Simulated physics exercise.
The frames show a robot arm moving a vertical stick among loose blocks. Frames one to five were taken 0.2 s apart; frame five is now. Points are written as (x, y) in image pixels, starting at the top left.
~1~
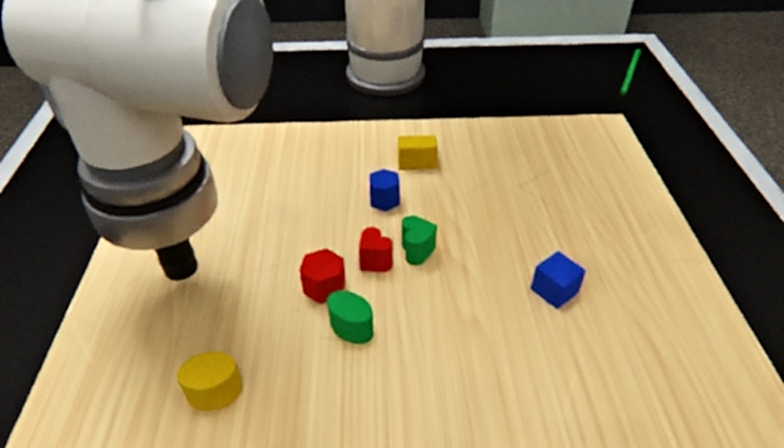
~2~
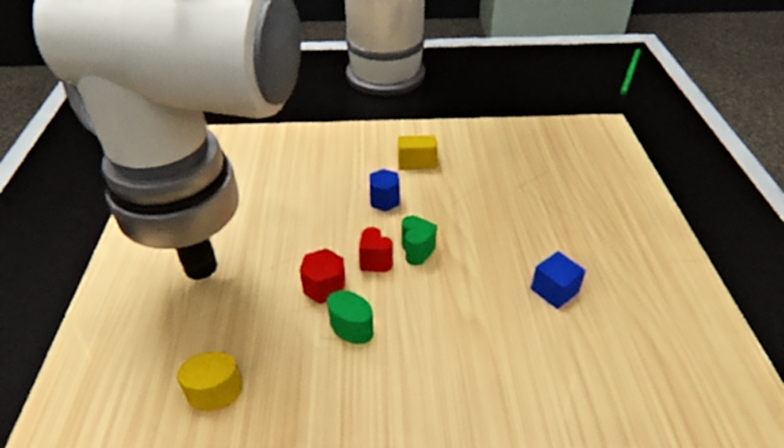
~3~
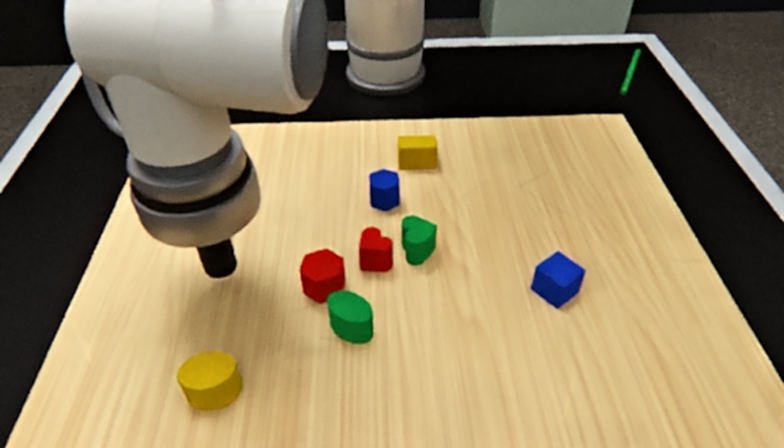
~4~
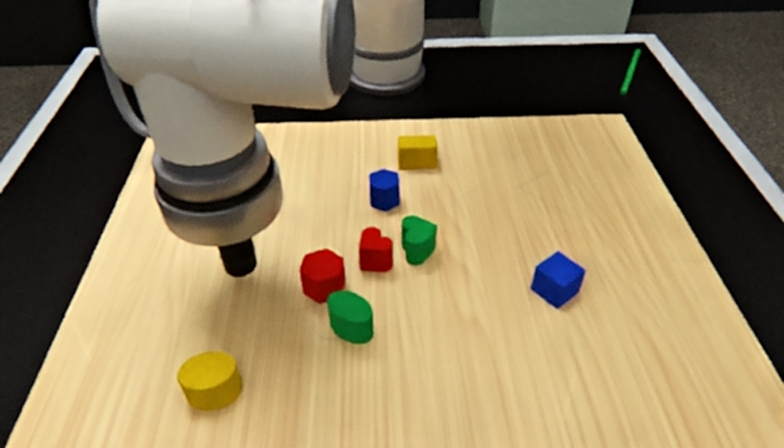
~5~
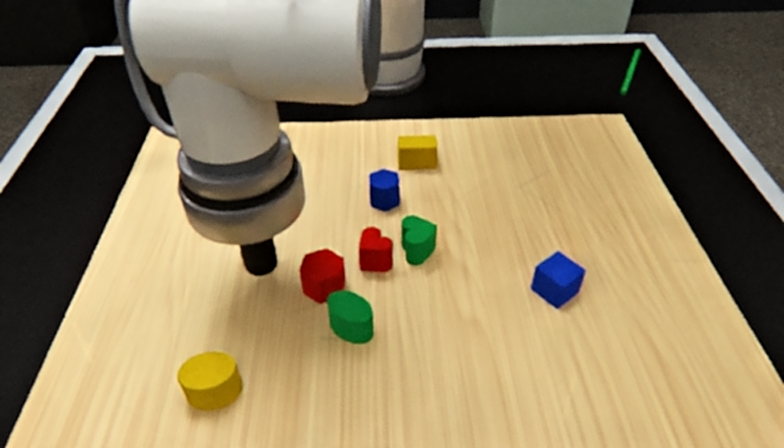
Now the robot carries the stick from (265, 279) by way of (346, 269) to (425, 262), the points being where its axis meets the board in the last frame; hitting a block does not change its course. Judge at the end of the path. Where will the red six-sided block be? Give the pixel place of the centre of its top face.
The middle of its upper face will lie at (357, 273).
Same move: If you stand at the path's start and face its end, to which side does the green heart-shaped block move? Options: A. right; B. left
Letter B.
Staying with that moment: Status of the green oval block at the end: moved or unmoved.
It is still where it was.
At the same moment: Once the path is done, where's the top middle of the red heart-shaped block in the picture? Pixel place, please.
Somewhere near (452, 229).
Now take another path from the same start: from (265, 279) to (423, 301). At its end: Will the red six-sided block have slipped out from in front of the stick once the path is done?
No, that is not what happens.
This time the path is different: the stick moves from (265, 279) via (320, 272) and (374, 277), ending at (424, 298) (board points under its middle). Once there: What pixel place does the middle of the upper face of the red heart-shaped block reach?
Top centre: (397, 238).
The first path, step by step. One third of the way, stick (319, 258); red six-sided block (342, 268), turned 40° clockwise.
Two thirds of the way, stick (373, 252); red six-sided block (357, 273), turned 75° clockwise; red heart-shaped block (401, 236), turned 20° anticlockwise; green heart-shaped block (427, 226), turned 25° anticlockwise.
At the end, stick (426, 248); red six-sided block (357, 273), turned 75° clockwise; green oval block unmoved; red heart-shaped block (452, 229), turned 45° anticlockwise; green heart-shaped block (461, 213), turned 75° anticlockwise.
